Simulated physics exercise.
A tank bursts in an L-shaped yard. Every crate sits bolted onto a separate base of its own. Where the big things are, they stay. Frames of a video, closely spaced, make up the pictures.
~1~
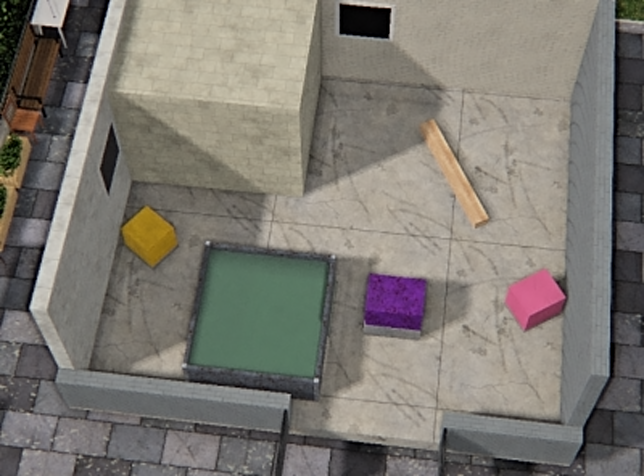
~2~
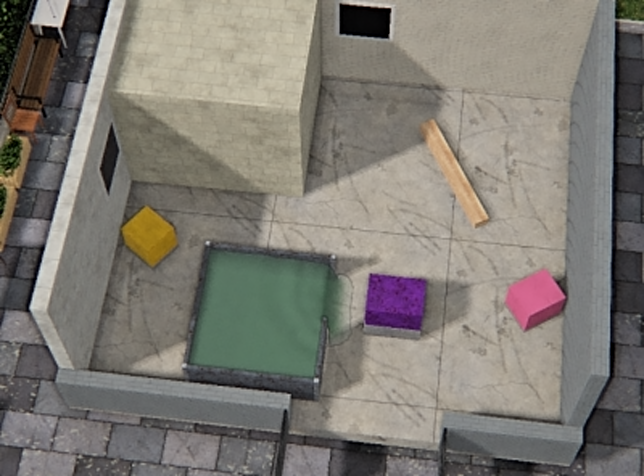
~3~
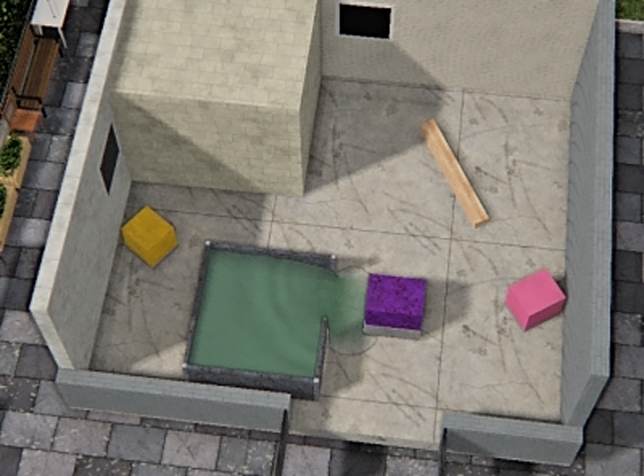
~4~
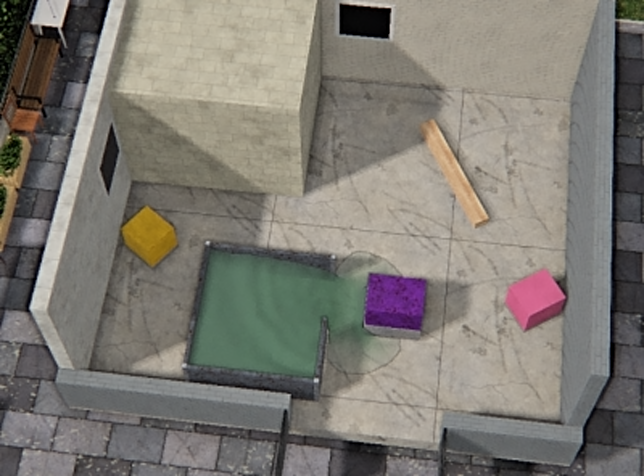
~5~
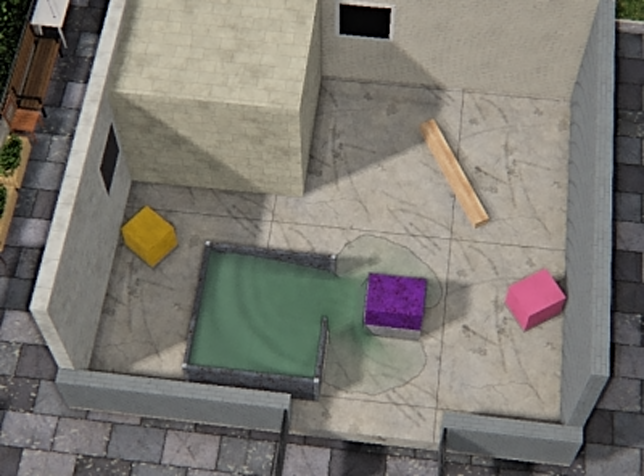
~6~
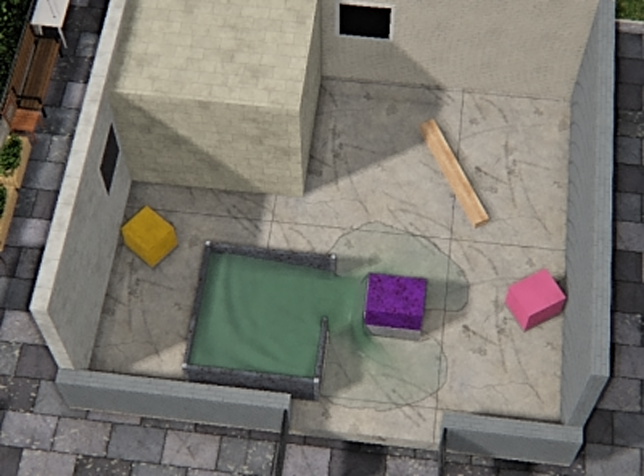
Green water sits still in a square, dark-rimmed tank in a walled yard, then pours out through a gap in its right side. It runs to the purple block and spreads around it in a thin, widening sheet, while the yellow and pink blocks and wooden plank stay still.
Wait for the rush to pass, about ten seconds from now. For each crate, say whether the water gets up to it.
Yellow crate: No; pink crate: Yes; purple crate: Yes.
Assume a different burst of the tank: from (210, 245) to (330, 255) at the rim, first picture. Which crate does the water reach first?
That would be the one in yellow.
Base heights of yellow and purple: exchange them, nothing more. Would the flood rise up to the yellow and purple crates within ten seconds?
Taking them in turn, the yellow crate stays unflooded and the purple crate gets reached.
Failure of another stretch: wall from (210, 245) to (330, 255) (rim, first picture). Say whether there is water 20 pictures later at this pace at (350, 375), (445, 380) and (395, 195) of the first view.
Okay, the first is left untouched, the next is left untouched, and the last is waterlogged.
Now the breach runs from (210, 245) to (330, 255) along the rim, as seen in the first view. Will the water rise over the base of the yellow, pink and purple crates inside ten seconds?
Result: Yellow is swamped; pink is swamped; purple is not reached.
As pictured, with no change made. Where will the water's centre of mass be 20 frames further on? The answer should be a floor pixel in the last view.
The balance point is around (349, 281).
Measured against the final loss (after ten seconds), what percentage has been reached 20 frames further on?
Some 45 per cent.
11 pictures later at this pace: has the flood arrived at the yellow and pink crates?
Note - yellow: Unflooded; pink: Flooded.
A moment on, water covers 35 % of the floor; the yellow crate not reached, the pink crate water round its plinth, the purple crate water round its plinth.
Next, water covers 50 % of the floor; the yellow crate not reached, the pink crate water round its plinth, the purple crate water round its plinth.
Then, water covers 60 % of the floor; the yellow crate not reached, the pink crate water round its plinth, the purple crate water round its plinth.
Later, water covers 75 % of the floor; the yellow crate not reached, the pink crate water round its plinth, the purple crate water round its plinth.
In the end, water covers 85 % of the floor; the yellow crate stayed above the water, the pink crate was topped, the purple crate was topped.
